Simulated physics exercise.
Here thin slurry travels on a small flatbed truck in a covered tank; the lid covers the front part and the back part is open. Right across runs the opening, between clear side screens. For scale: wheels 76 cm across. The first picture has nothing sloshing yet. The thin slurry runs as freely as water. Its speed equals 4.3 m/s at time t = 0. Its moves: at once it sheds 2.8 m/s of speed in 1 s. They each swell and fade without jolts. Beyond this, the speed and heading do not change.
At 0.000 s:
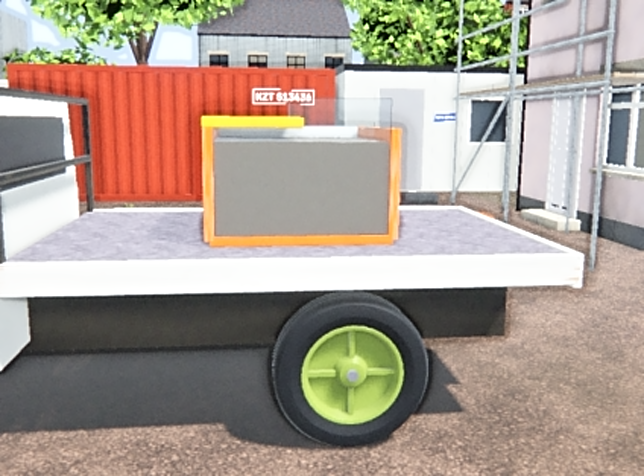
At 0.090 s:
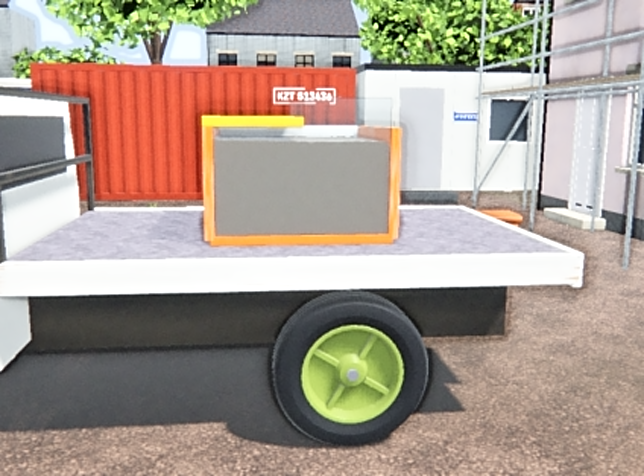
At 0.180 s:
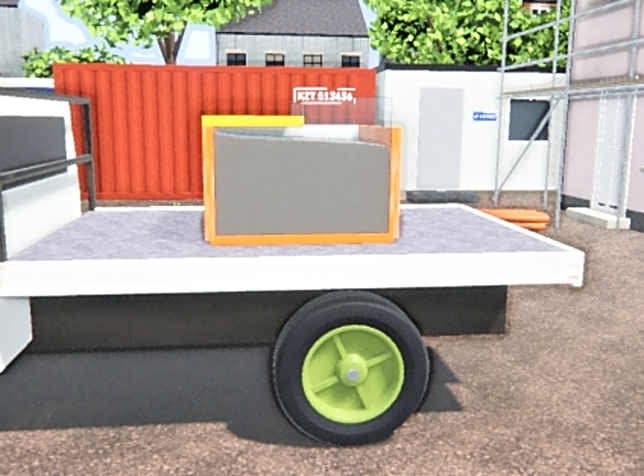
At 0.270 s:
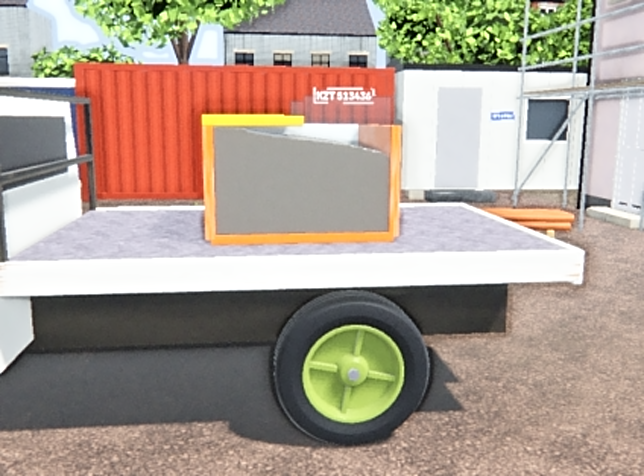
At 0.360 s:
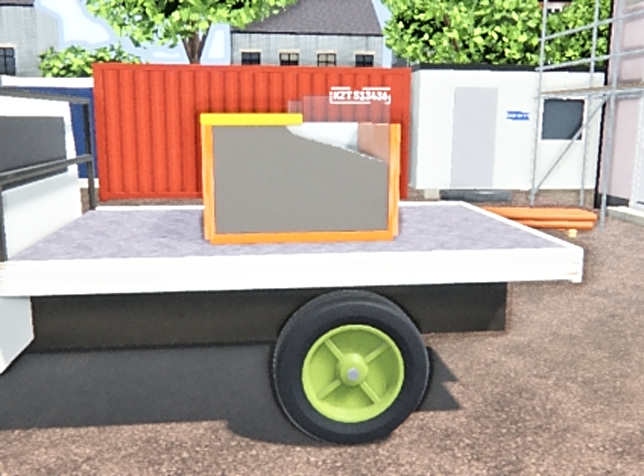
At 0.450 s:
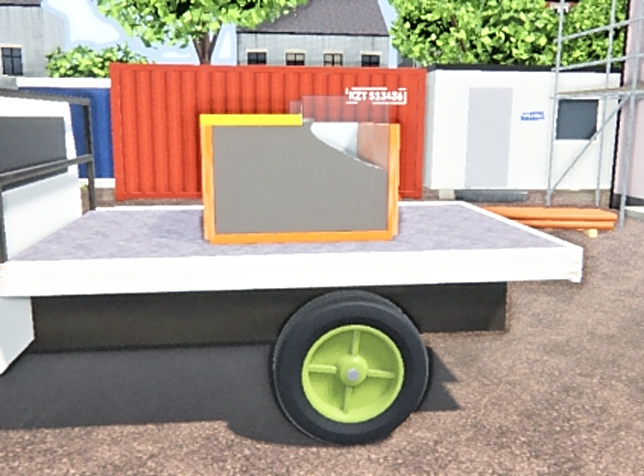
The grey liquid in the orange-framed tank on the flatbed truck started out nearly level, then sloped more and more, rising at the left and sinking at the right, while the background slid right.
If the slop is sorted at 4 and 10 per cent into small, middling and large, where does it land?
It lands in small.
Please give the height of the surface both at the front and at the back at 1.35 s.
Front 42 cm, back 50 cm.
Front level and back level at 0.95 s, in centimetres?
About 52 cm at the front, 42 cm at the back.
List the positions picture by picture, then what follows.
Level at the front (227, 145); level at the back (373, 146); the front is on the left; the opening runs from (391, 121) to (303, 120); a wheel hub at (354, 379), in the first picture.
Level at the front (227, 143); level at the back (373, 145), in the second picture.
Level at the front (228, 139); level at the back (373, 148), in the third picture.
Level at the front (227, 132); level at the back (373, 153), in the fourth picture.
Level at the front (226, 130); level at the back (372, 160), in the fifth picture.
Level at the front (226, 130); level at the back (371, 168); a wheel hub at (354, 378), in the sixth picture.
Then, 0.95 s in, the surface stands 52 cm on the front, 43 cm on the back; there is no loss.
Then, 1.35 s in, the surface stands 42 cm on the front, 50 cm on the back; there is no loss.
Then, 1.80 s in, the surface stands 52 cm on the front, 46 cm on the back; there is no loss.
Then, 3.88 s in, there is no loss.
